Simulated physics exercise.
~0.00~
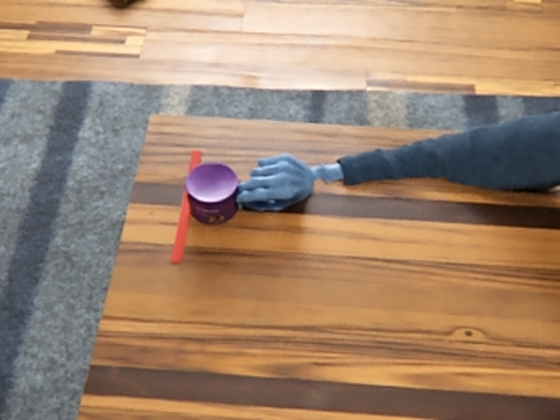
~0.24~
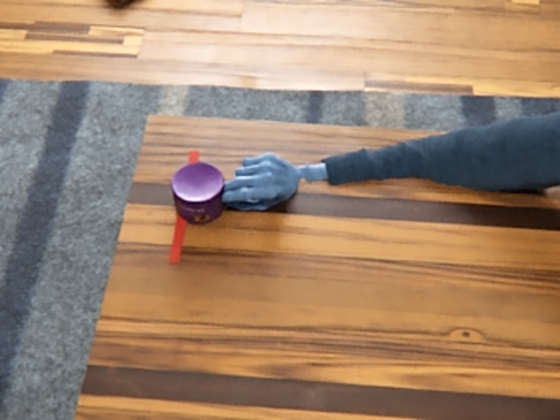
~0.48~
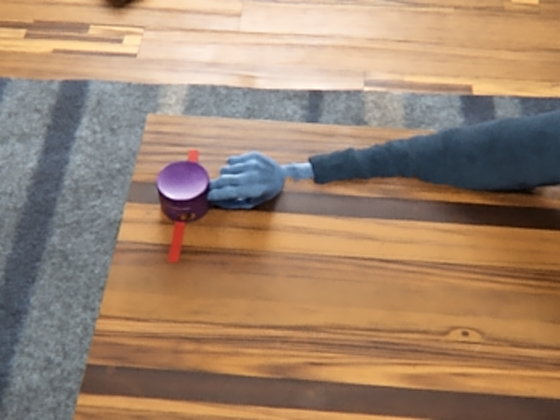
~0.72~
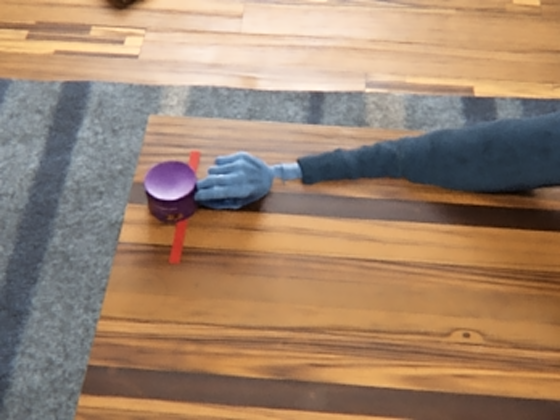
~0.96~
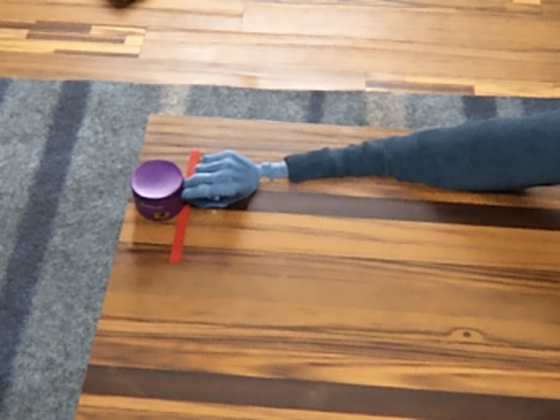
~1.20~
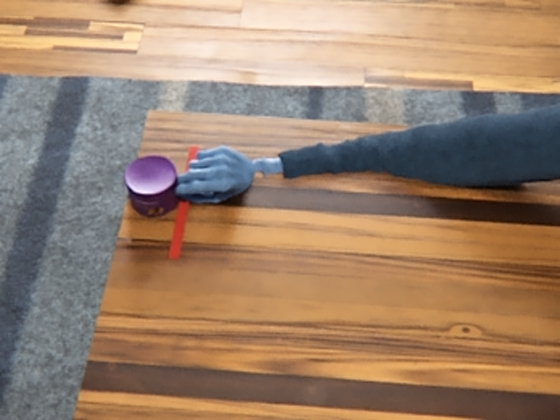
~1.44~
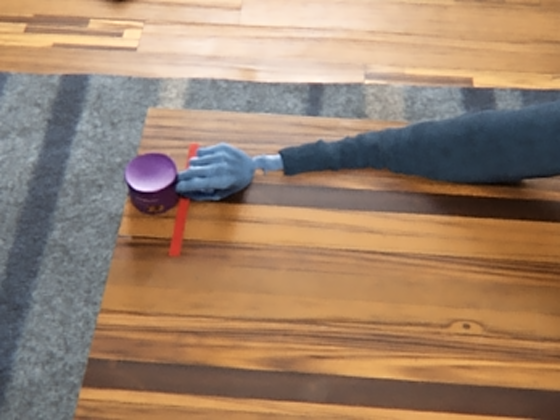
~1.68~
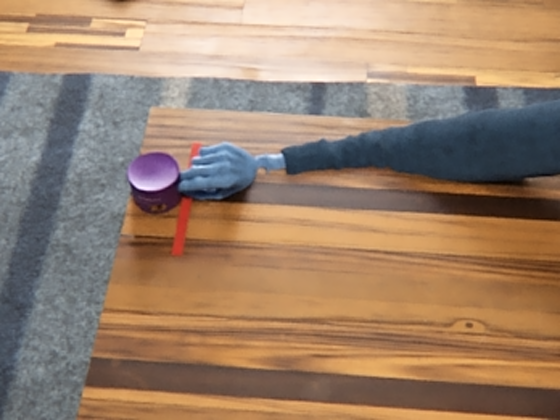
A purple tub was pushed left across a striped wooden tabletop by a hand in a dark sleeve, sliding over a strip of red tape. The hand stopped with its fingers over the tape, and the tub stayed on the table near the left edge.
